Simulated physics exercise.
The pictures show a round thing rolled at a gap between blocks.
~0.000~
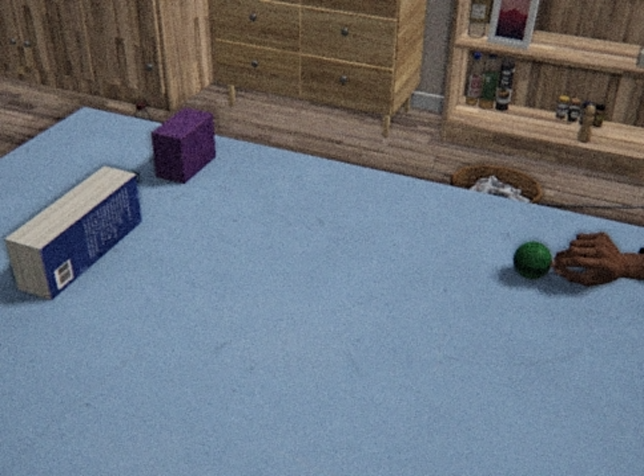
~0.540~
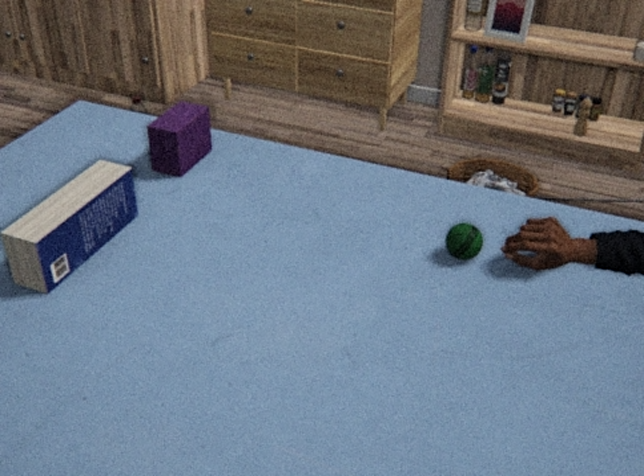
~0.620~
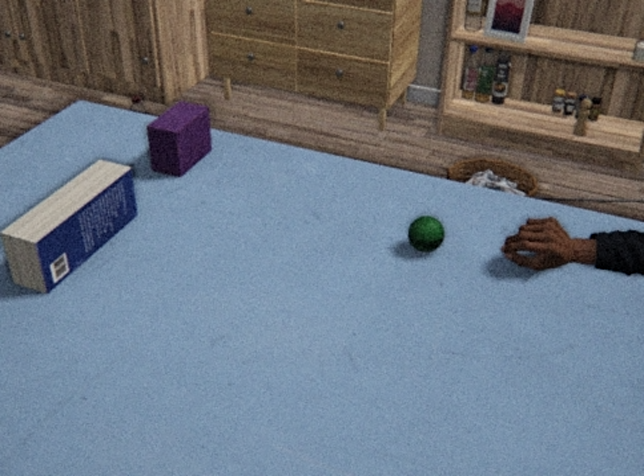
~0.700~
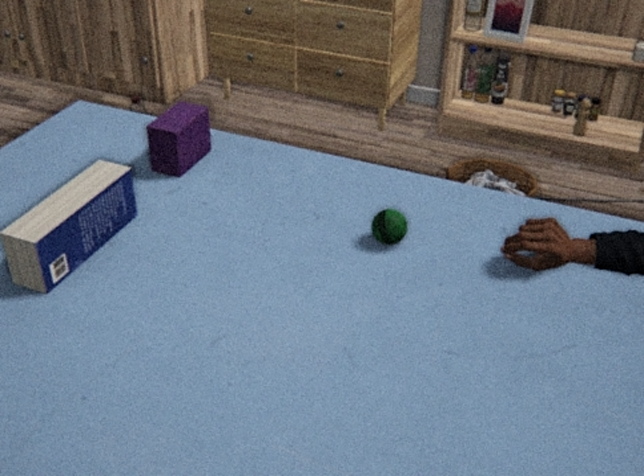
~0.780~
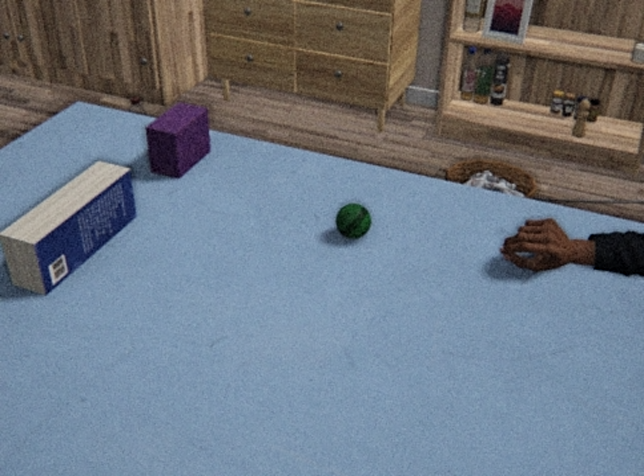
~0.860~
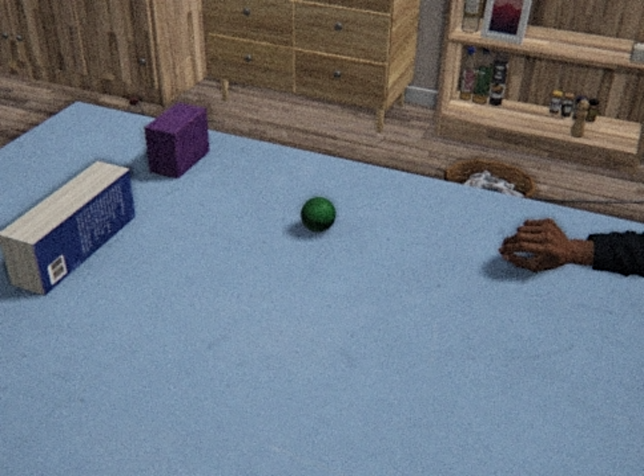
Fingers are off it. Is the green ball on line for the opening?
The green ball rolls through.
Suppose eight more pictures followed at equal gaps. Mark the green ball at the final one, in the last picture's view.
Its middle is close to (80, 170).
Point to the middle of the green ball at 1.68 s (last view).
Its middle is close to (27, 157).
After 1.22 s, green ball heading on near (179, 187).
After 1.68 s, green ball heading on near (27, 157).
After 2.04 s, green ball heading on.
By the end (2.3 s), the green ball passes through its gap.
